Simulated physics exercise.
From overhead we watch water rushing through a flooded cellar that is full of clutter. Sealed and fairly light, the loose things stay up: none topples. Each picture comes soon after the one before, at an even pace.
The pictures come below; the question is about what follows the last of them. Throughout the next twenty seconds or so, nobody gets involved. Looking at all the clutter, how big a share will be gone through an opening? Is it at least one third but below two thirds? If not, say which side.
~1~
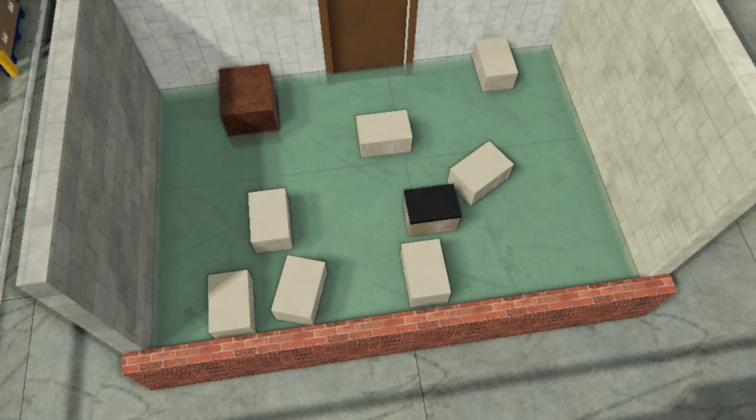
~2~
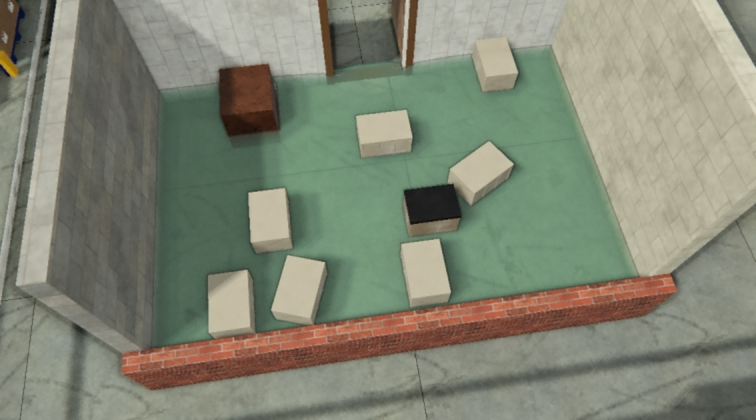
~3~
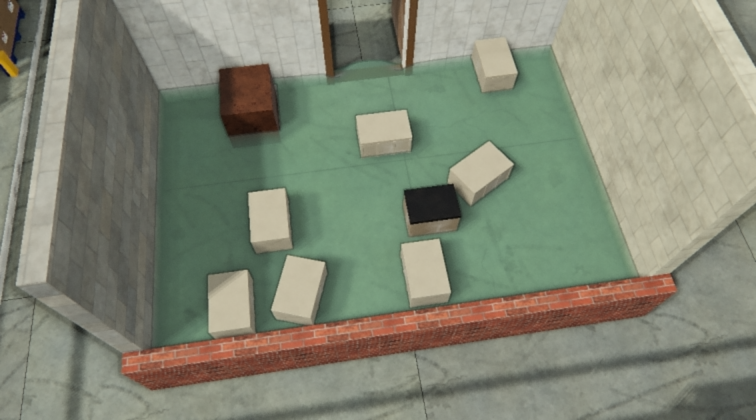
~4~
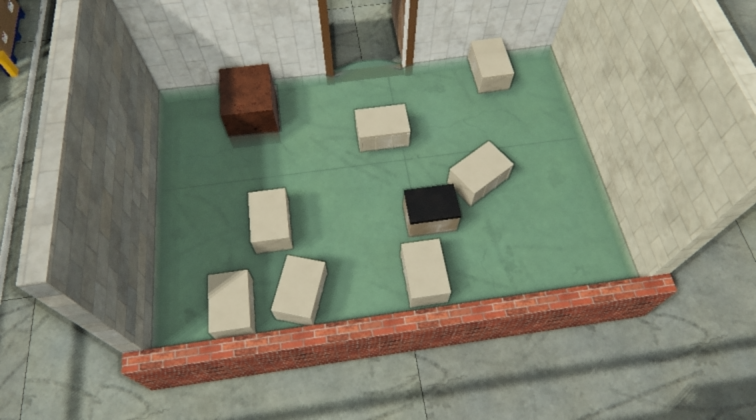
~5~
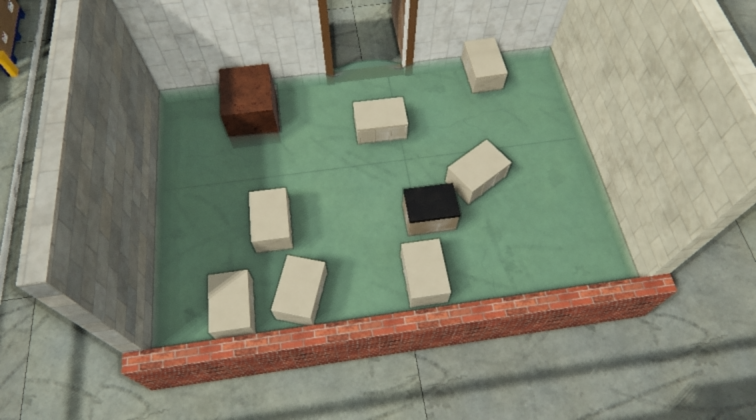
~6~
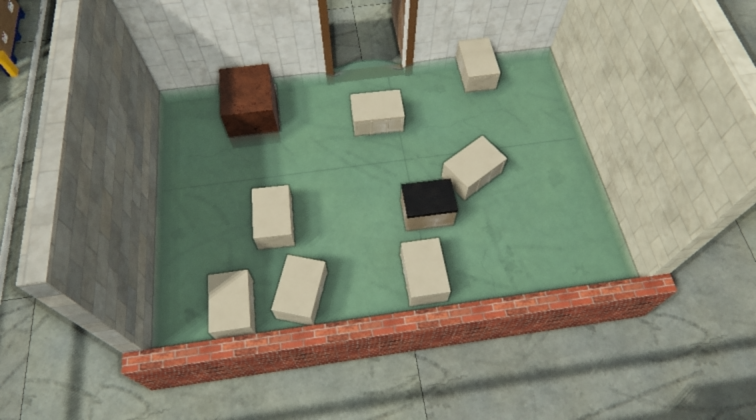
Yes.
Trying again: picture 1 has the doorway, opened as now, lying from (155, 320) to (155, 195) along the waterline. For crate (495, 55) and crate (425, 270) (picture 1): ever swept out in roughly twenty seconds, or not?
First one remains put, second one leaves.
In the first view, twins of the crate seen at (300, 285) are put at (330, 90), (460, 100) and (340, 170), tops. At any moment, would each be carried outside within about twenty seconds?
In order, the first is escaping, the second escaping, the third escaping.
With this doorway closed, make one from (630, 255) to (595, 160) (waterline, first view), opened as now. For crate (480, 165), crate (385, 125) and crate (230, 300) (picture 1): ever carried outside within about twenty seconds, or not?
Listed order gives departs, departs, stays put.
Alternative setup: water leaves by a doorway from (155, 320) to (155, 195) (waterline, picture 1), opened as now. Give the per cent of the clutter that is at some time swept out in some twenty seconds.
90 per cent.
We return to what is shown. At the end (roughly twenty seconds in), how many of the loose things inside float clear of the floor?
It adds up to 3.
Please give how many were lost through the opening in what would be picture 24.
I count 2 altogether.
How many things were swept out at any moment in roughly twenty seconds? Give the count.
That works out to 5.
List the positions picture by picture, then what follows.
The first picture shows a crate at (384, 127) floats; a crate at (496, 56) floats; 0 of 8 have shifted.
The second picture shows a crate at (384, 127) floats; a crate at (496, 56), afloat; 0 of 8 have shifted.
The third picture shows a crate at (384, 126) floats; a crate at (496, 57) floats; 0 of 8 have shifted.
The fourth picture shows a crate at (382, 121) floats, close to its start; a crate at (492, 57), afloat, close to its start; 1 of 8 have shifted.
The fifth picture shows a crate at (380, 113), afloat, close to its start; a crate at (486, 57), afloat, close to its start; 2 of 8 have shifted.
The sixth picture shows a crate at (377, 105) floats, a stride from its start; a crate at (479, 56) floats, close to its start; 5 of 8 have shifted.
A moment on, 1 of 8 are out; 7 afloat.
Next, 2 of 8 are out; 6 afloat.
Later, 4 of 8 are out; 4 afloat.
In the end, 5 of 8 are out; 3 afloat.
